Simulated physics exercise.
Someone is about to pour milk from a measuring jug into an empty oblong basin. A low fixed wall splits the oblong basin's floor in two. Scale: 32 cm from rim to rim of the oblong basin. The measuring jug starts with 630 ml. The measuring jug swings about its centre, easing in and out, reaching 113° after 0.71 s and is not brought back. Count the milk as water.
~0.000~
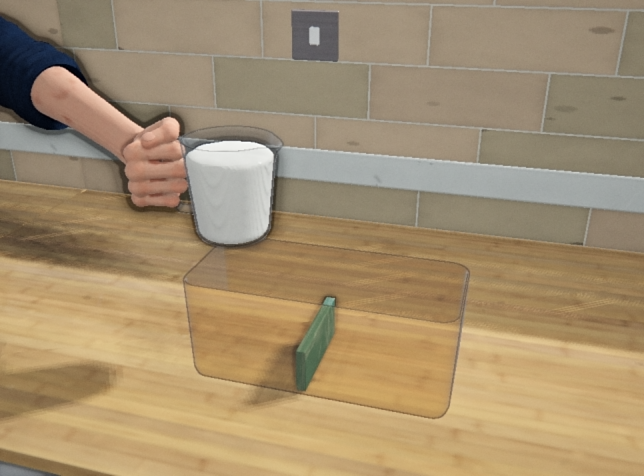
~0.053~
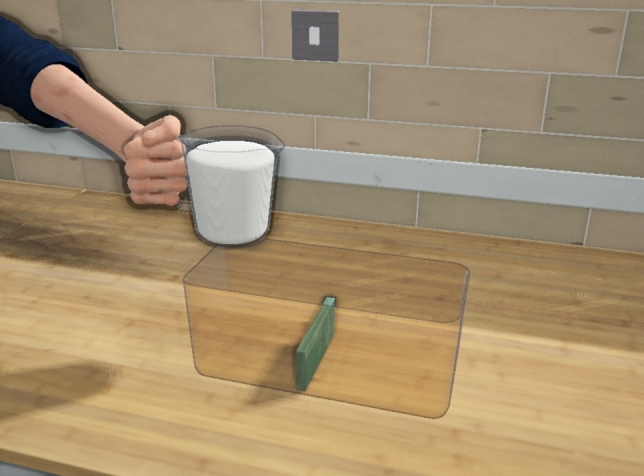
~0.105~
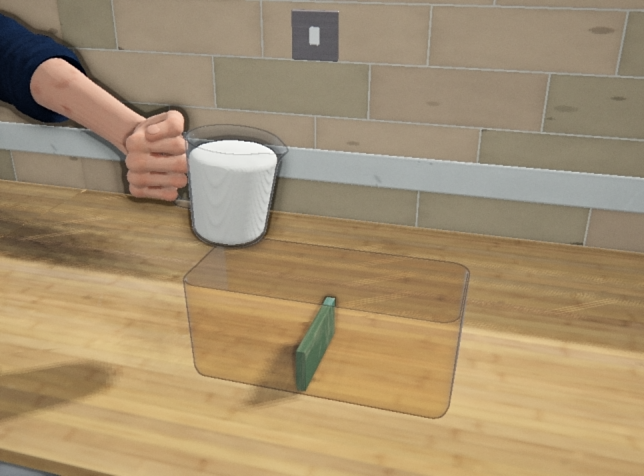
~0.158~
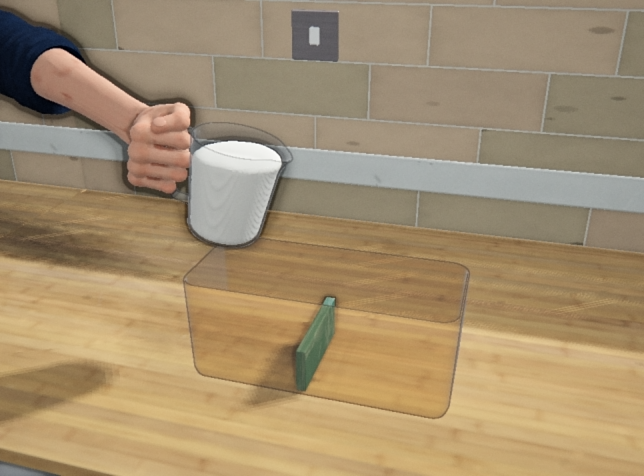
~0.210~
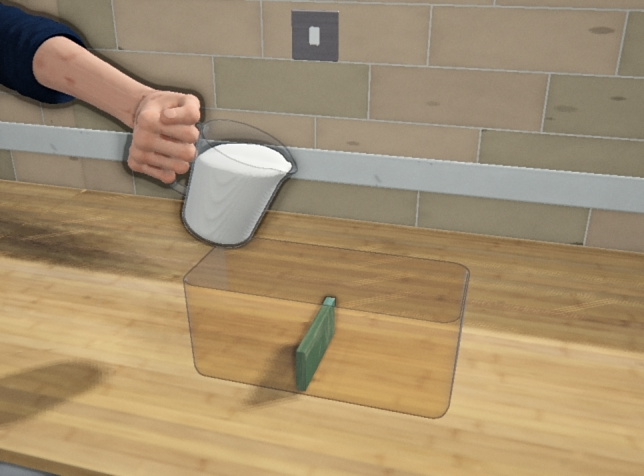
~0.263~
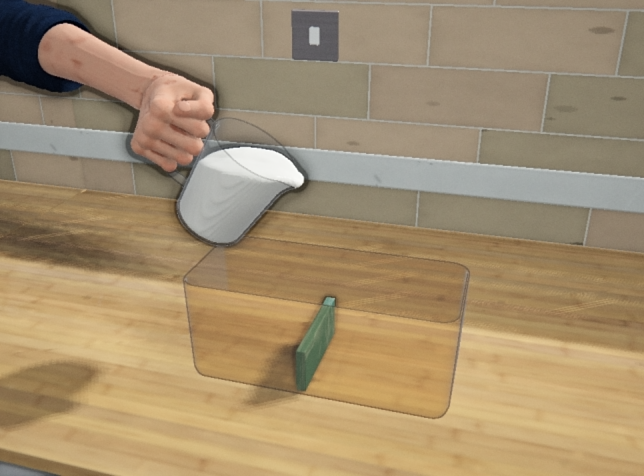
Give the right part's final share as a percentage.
Roughly 65 per cent is past the wall.
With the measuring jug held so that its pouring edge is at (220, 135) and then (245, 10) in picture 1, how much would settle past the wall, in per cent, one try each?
In turn about 5 and 60 per cent.
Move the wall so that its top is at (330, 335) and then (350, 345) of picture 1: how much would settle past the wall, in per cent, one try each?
First 45, then 25 per cent.
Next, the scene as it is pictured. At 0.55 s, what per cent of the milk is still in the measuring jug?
About 50 per cent.
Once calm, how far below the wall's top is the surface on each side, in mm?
Left about 44 mm, right about 38 mm.
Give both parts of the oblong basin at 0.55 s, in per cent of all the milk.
Near 2 on the left, 30 on the right.
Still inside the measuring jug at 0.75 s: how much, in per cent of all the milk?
About 6 per cent.
By 0.55 s the tilt is 99° and 49 per cent is still to pour, 2 is left of the wall and 30 right of it.
By 0.75 s the tilt is 113° and 6 per cent is still to pour, 27 is left of the wall and 63 right of it.
By 0.97 s the tilt is 113° and 0 per cent is still to pour, 35 is left of the wall and 65 right of it.
By 1.21 s the tilt is 113° and 0 per cent is still to pour, 35 is left of the wall and 65 right of it.
At rest 35 per cent lies left of the wall, 65 right of it and 0 outside.
